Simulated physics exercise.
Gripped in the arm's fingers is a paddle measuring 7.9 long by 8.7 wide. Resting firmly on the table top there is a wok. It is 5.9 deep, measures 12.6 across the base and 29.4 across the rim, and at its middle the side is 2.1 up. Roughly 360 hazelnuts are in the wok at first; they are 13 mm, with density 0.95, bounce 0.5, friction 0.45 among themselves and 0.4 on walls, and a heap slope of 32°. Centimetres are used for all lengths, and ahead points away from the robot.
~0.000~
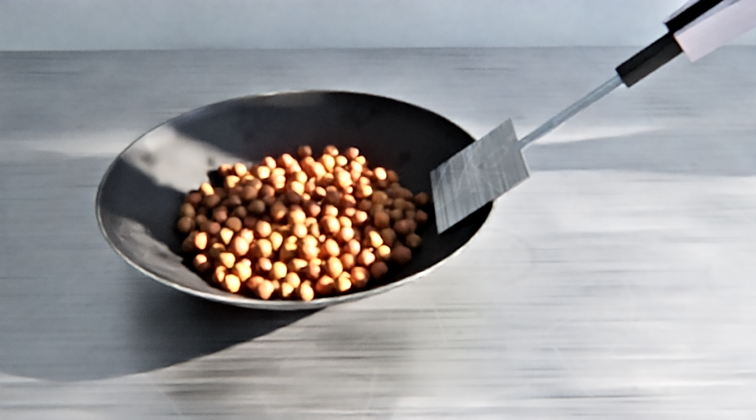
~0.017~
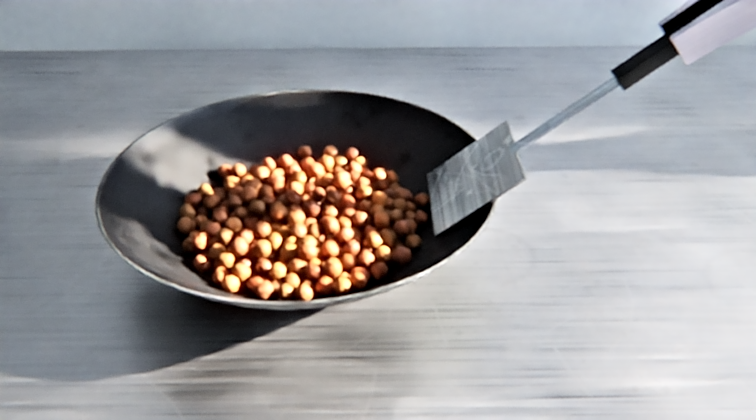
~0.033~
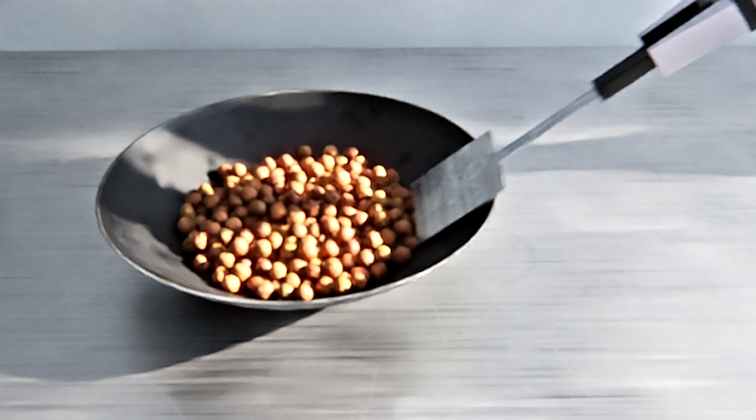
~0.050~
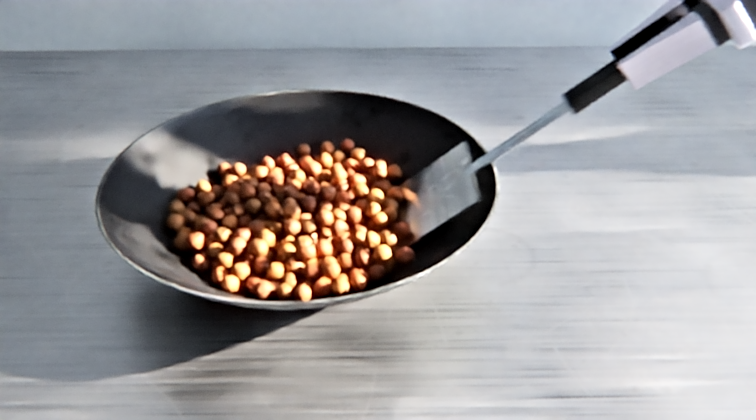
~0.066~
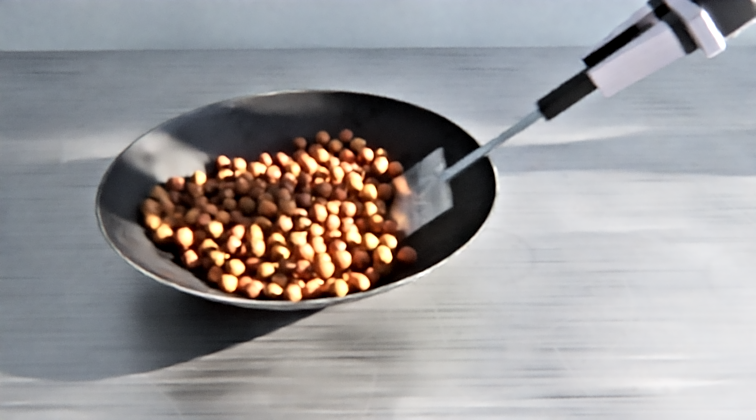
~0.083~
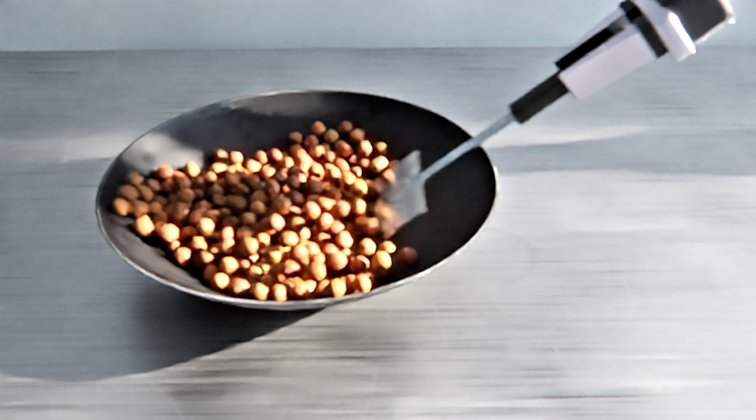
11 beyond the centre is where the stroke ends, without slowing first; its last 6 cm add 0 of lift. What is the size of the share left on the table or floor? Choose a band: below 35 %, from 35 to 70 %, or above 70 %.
From 35 to 70 %.
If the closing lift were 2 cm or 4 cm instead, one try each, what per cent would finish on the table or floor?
I'd put it near 50 in a hundred, then near 50 in a hundred.
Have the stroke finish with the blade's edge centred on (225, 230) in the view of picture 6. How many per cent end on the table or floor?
10 %.
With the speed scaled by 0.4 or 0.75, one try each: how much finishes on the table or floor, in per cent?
Estimates, in order: 15 % and 40 %.
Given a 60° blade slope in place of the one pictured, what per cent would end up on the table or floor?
My guess is close to 50 per cent.
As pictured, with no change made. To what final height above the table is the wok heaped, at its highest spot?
Some 4.5 cm above the table.
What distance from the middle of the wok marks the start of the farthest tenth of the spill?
Distance from centre: Approx. 60 cm.
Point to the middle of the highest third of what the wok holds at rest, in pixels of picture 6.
Centre: Roughly (250, 223).
By 0.12 s, sloping 39°, highest piece 9 above the table; 359 in the wok, 5 on the blade or in flight.
By 0.16 s, sloping 39°, highest piece 11 above the table; 351 in the wok, 13 on the blade or in flight.
By 0.38 s, sloping 39°, highest piece 11 above the table; 178 in the wok, 74 on the table or floor, 112 on the blade or in flight.
By 1.43 s, sloping 39°, highest piece 5 above the table; 186 on the table or floor, 178 in the wok.
Final count, 186 on the table or floor, 178 in the wok. That is 51 % on the table or floor.
